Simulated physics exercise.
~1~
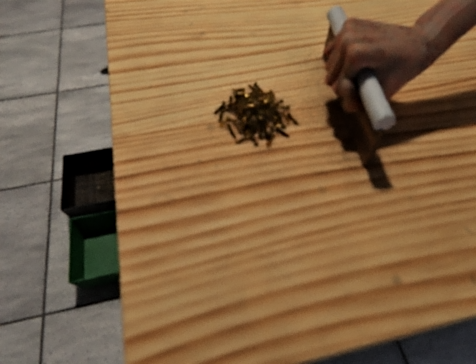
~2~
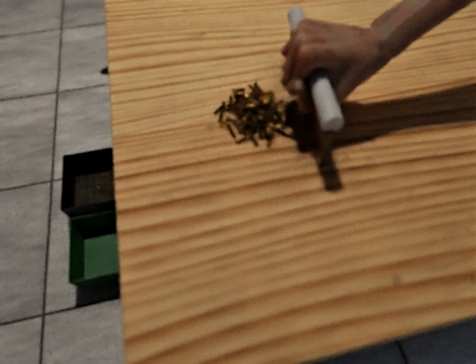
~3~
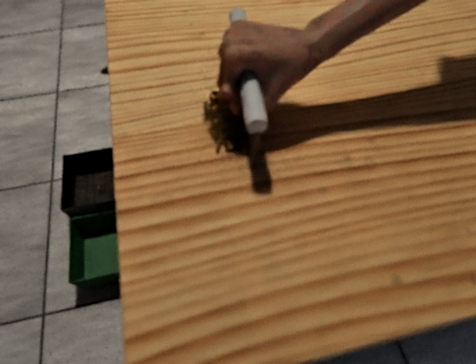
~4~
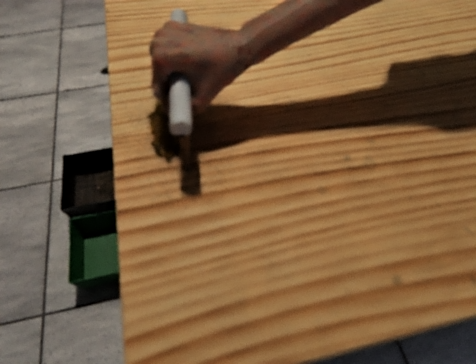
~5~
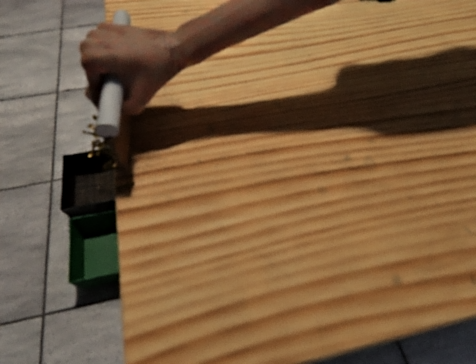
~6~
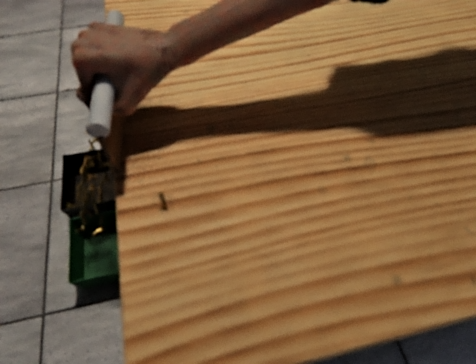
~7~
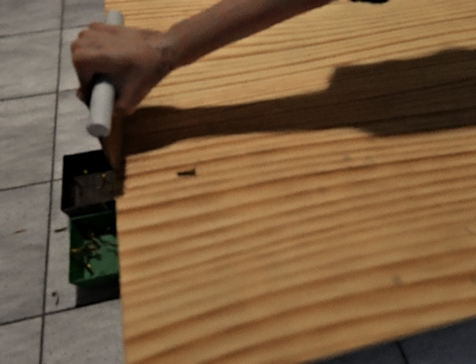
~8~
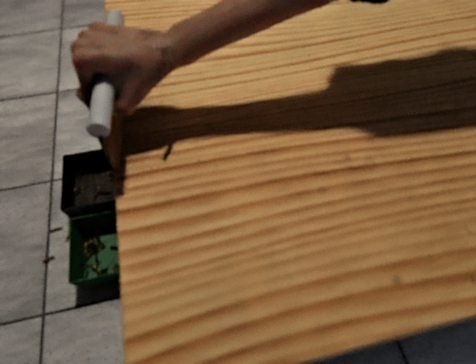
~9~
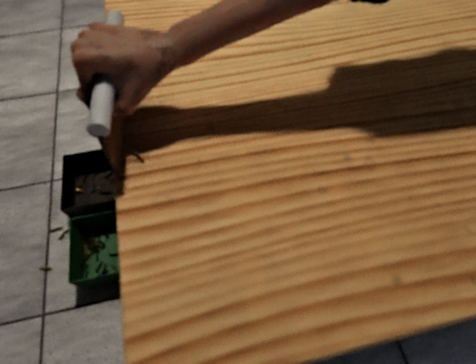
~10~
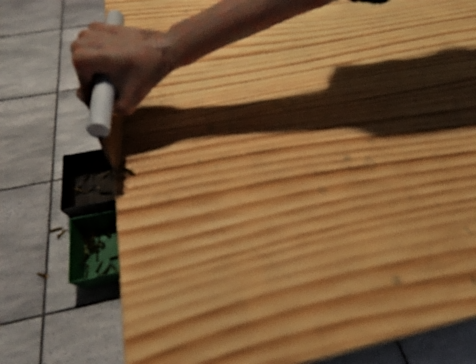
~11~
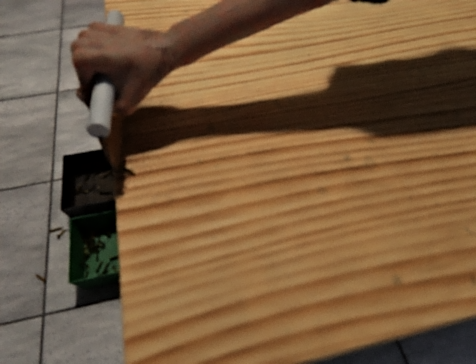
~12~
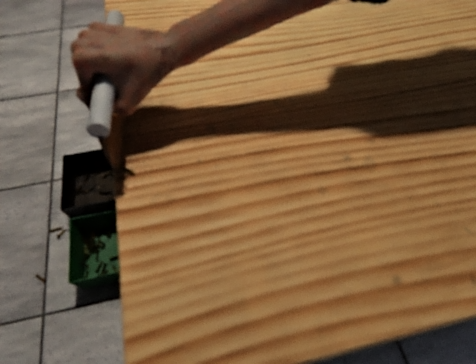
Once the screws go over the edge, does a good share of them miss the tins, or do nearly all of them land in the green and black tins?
A good share of them miss the tins. The green tin and the black tin each catch a good share too.
